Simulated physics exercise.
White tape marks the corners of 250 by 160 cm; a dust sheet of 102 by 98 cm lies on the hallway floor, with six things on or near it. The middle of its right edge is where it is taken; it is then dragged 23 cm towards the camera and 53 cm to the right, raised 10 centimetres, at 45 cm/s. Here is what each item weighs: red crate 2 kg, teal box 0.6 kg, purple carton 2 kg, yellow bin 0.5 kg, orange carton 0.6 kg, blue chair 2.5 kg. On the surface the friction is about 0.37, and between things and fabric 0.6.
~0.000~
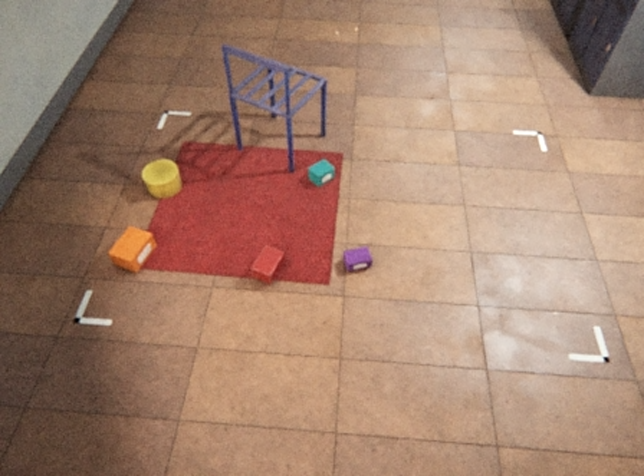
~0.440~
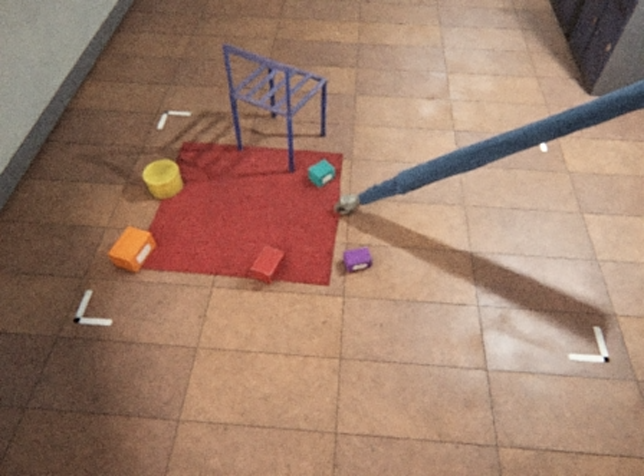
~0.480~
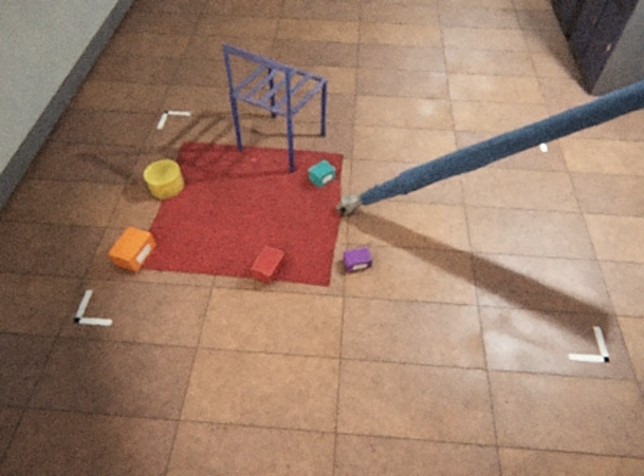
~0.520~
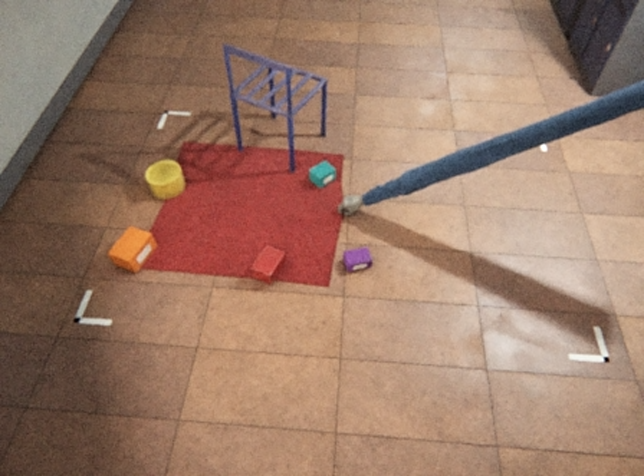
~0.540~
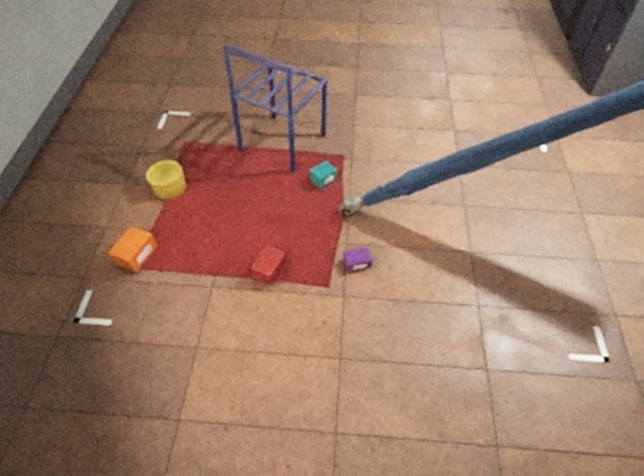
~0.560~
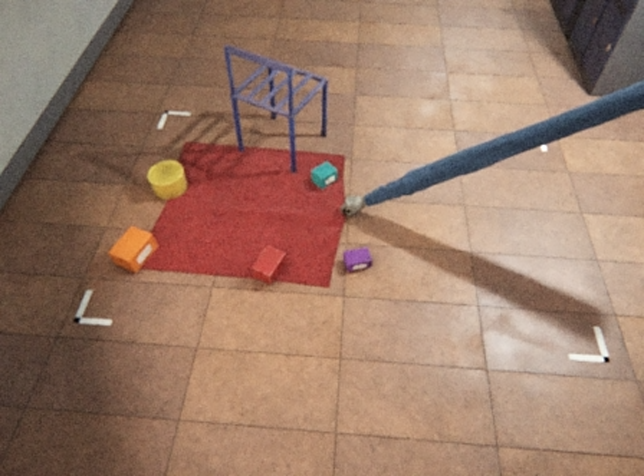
A blue pole reached in from the right to the middle of the red sheet's right edge and stayed there, barely shifting, while the sheet, chair, bin and small boxes hardly moved.
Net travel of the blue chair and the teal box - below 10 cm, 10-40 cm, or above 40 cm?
Answer: Blue chair - in the middle. Teal box - above.
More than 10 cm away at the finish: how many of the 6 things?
6 in all.
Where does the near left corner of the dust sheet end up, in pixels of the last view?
(234, 271), roughly.
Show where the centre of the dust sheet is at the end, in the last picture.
Its centre lands at about (348, 237).
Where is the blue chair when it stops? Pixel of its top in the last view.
The top ends up close to (313, 101) in the last picture.
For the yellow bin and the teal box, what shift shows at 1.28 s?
Shifts - yellow bin: Around 35 cm; teal box: Around 35 cm.
At 0.9 s, middle of the dust sheet at (280, 219); teal box 20 cm off its start, blue chair 9 cm off its start, yellow bin 20 cm off its start.
At 1.3 s, middle of the dust sheet at (306, 227); teal box 37 cm off its start, blue chair 11 cm off its start, yellow bin 35 cm off its start.
At 1.6 s, middle of the dust sheet at (336, 232); teal box 53 cm off its start at (404, 202), blue chair 18 cm off its start at (305, 97), yellow bin 50 cm off its start at (237, 198).
At 2.0 s, middle of the dust sheet at (348, 236); teal box 62 cm off its start, blue chair 24 cm off its start, yellow bin 58 cm off its start.
At 2.6 s, middle of the dust sheet at (348, 237); teal box 62 cm off its start at (420, 209), blue chair 24 cm off its start at (313, 101), yellow bin 58 cm off its start at (251, 202), orange carton 46 cm off its start at (222, 244).
